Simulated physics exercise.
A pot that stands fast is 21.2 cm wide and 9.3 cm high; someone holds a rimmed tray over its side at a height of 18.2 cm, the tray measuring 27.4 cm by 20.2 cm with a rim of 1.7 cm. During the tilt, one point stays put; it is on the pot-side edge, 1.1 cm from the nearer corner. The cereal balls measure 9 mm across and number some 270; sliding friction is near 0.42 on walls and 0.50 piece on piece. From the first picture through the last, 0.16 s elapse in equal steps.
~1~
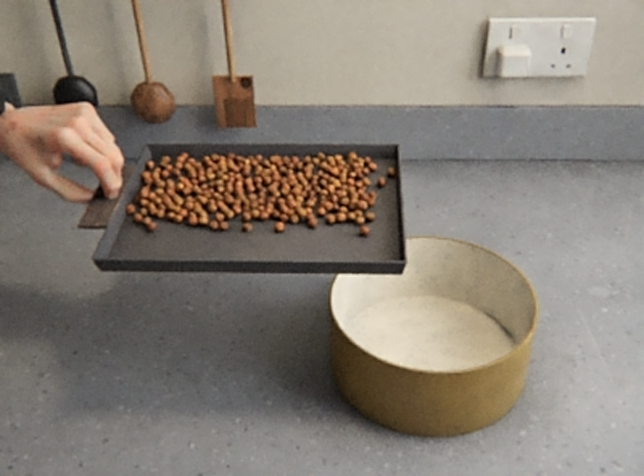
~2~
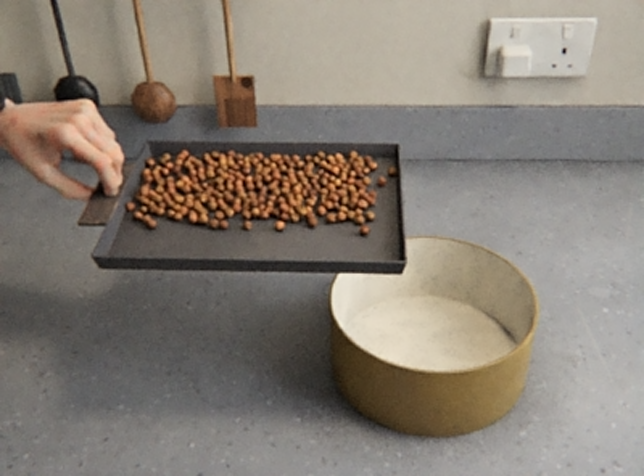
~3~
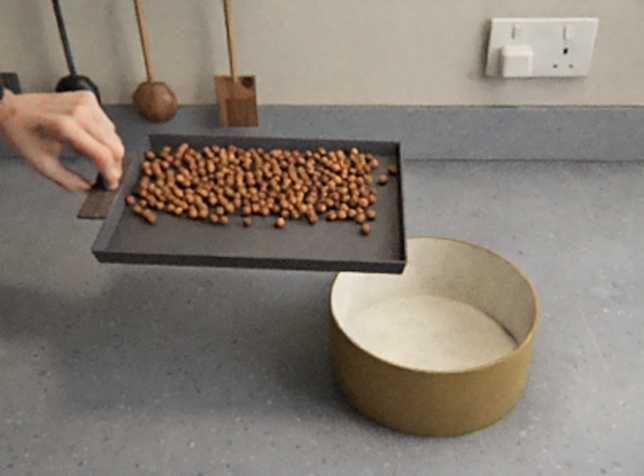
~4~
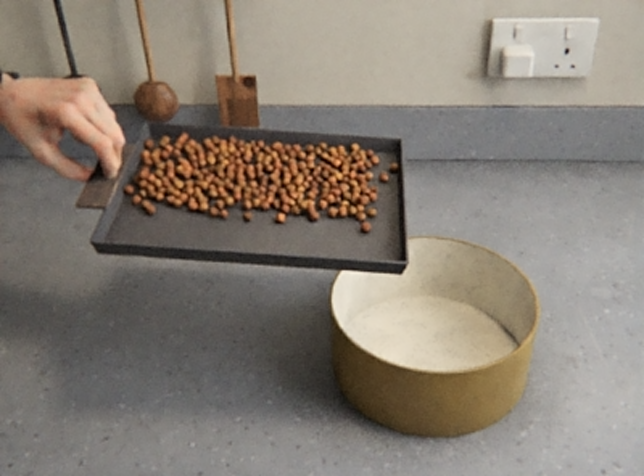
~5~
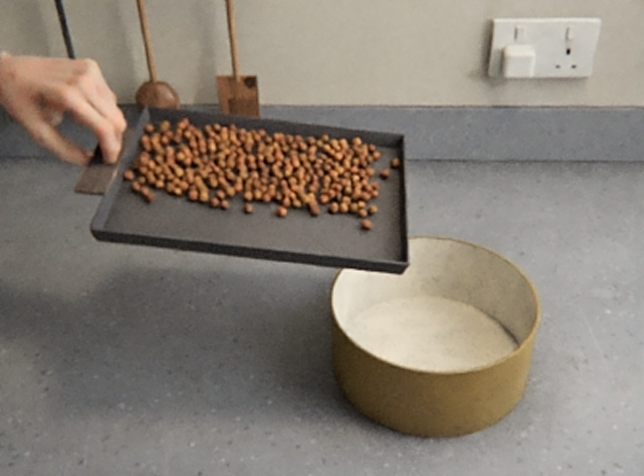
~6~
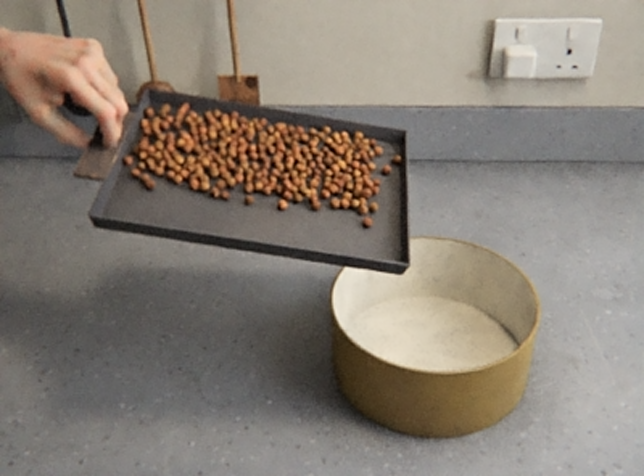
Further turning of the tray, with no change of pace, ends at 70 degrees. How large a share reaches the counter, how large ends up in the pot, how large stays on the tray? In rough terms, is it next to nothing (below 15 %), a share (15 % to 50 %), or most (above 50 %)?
Roughly: Counter: A share, pot: A share, tray: A share.
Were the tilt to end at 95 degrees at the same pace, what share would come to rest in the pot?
Then about 65 per cent.
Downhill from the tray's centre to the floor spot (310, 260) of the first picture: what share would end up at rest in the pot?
The share would be about 5 percent.
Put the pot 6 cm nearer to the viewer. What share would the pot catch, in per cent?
60 per cent.
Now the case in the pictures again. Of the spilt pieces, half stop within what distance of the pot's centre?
Roughly 24 cm.
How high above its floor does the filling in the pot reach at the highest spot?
1.5 cm.
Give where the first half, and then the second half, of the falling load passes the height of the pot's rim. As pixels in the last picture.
Early: About (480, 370); late: About (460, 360).
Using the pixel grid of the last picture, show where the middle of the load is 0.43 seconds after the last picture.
Roughly pixel (389, 176).
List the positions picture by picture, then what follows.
The first picture shows tray tilt 0 degrees, front corners at (97, 256) and (402, 259); middle of the pieces at (259, 187); pot at (432, 297).
The second picture shows tray tilt 1 degrees, front corners at (97, 254) and (402, 259); middle of the pieces at (259, 186).
The third picture shows tray tilt 2 degrees, front corners at (97, 248) and (403, 259); middle of the pieces at (259, 181).
The fourth picture shows tray tilt 5 degrees, front corners at (96, 239) and (404, 260), lowest corner right front; middle of the pieces at (260, 175).
The fifth picture shows tray tilt 8 degrees, front corners at (95, 226) and (405, 261), lowest corner right front; middle of the pieces at (261, 166).
The sixth picture shows tray tilt 12 degrees, front corners at (95, 213) and (406, 261), lowest corner right front; middle of the pieces at (262, 156); pot at (434, 297).
Then, 0.26 s after the last picture, tilt 41 degrees; the tray holds 100 %, the pot 0 %.
Then, 0.43 s after the last picture, tilt 60 degrees; the tray holds 100 %, the pot 0 %.
Then, 0.73 s after the last picture, tilt 70 degrees; the tray holds 45 %, the pot 25 %.
In the end, counter 25 %, pot 35 %, tray 40 %.
